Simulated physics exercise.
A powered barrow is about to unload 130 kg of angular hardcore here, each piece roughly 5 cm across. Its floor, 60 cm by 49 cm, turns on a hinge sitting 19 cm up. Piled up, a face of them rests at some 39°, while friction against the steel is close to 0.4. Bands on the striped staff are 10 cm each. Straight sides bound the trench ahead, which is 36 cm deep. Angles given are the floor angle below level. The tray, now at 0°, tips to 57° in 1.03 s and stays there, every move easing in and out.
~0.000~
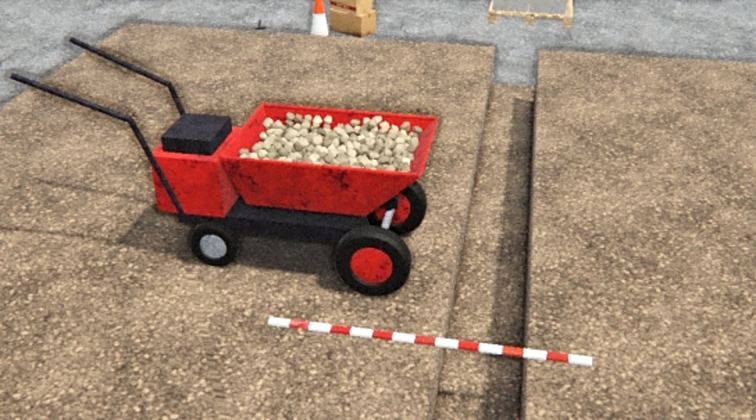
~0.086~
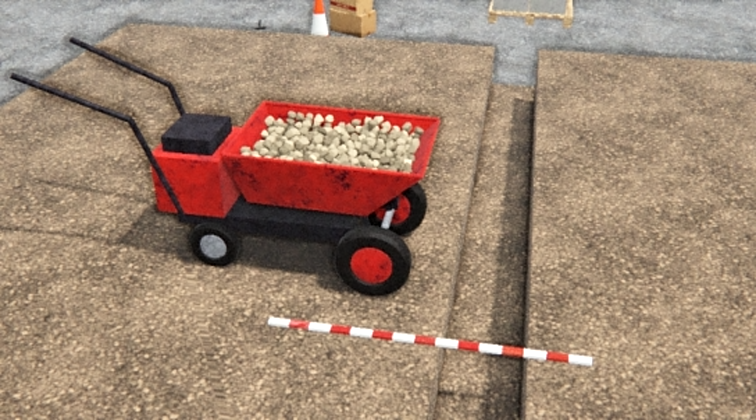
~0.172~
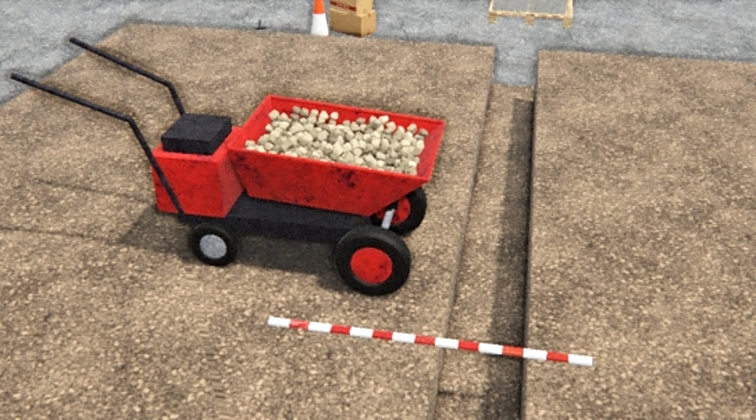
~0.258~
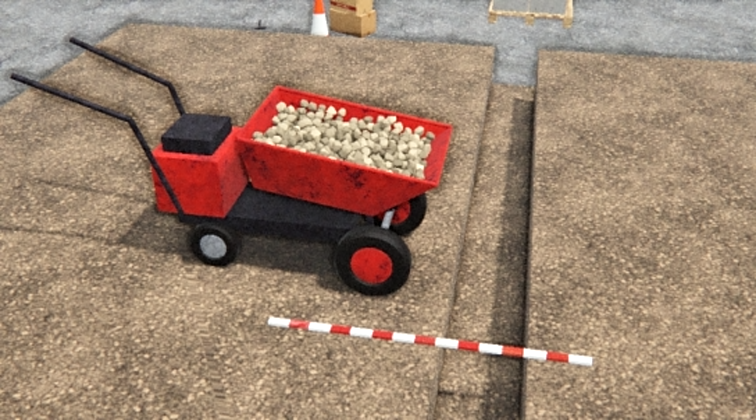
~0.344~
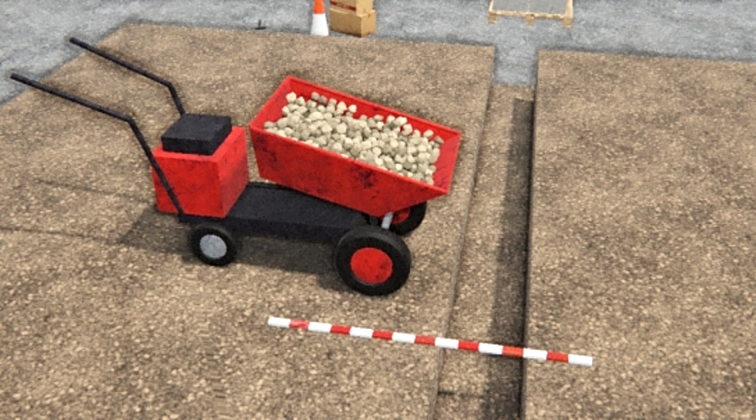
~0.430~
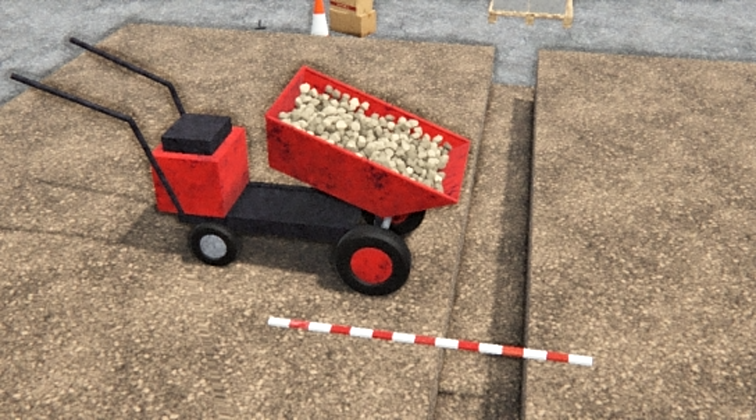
A red powered barrow with black handles stands at left on brown, gritty ground, seen from above and to one side, its tray heaped with pale stones. A red-and-white striped staff lies in front of it, reaching across a straight trench on the right, with an orange cone behind. The tray's rear rises smoothly, tilting it down toward the right, while the barrow and camera stay still.
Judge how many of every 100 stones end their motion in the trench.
I would put it near 42 out of 100.
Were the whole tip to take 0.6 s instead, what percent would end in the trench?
In that case some 30 per cent.
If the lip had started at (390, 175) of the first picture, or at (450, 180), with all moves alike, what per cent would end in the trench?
It'd be around 50 per cent and after that around 25 per cent.
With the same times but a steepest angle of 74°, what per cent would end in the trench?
In that case near 70 per cent.
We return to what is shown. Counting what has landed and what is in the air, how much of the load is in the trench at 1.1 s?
Close to 5 per cent at that time.
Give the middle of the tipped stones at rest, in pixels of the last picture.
The stones end up centred near (506, 322).
After 0.8 s the floor is at 48°; 100 % in the tray; the foremost stones are at (471, 209).
After 1.1 s the floor is at 57°; 96 % in the tray, 4 % in the trench; the foremost stones are at (512, 229).
After 1.5 s the floor is at 57°; 73 % in the tray, 21 % in the trench, 6 % past the trench; the foremost stones are at (570, 282).
After 3.4 s the floor is at 57°; 50 % in the tray, 42 % in the trench, 8 % past the trench; the foremost stones are at (595, 281).
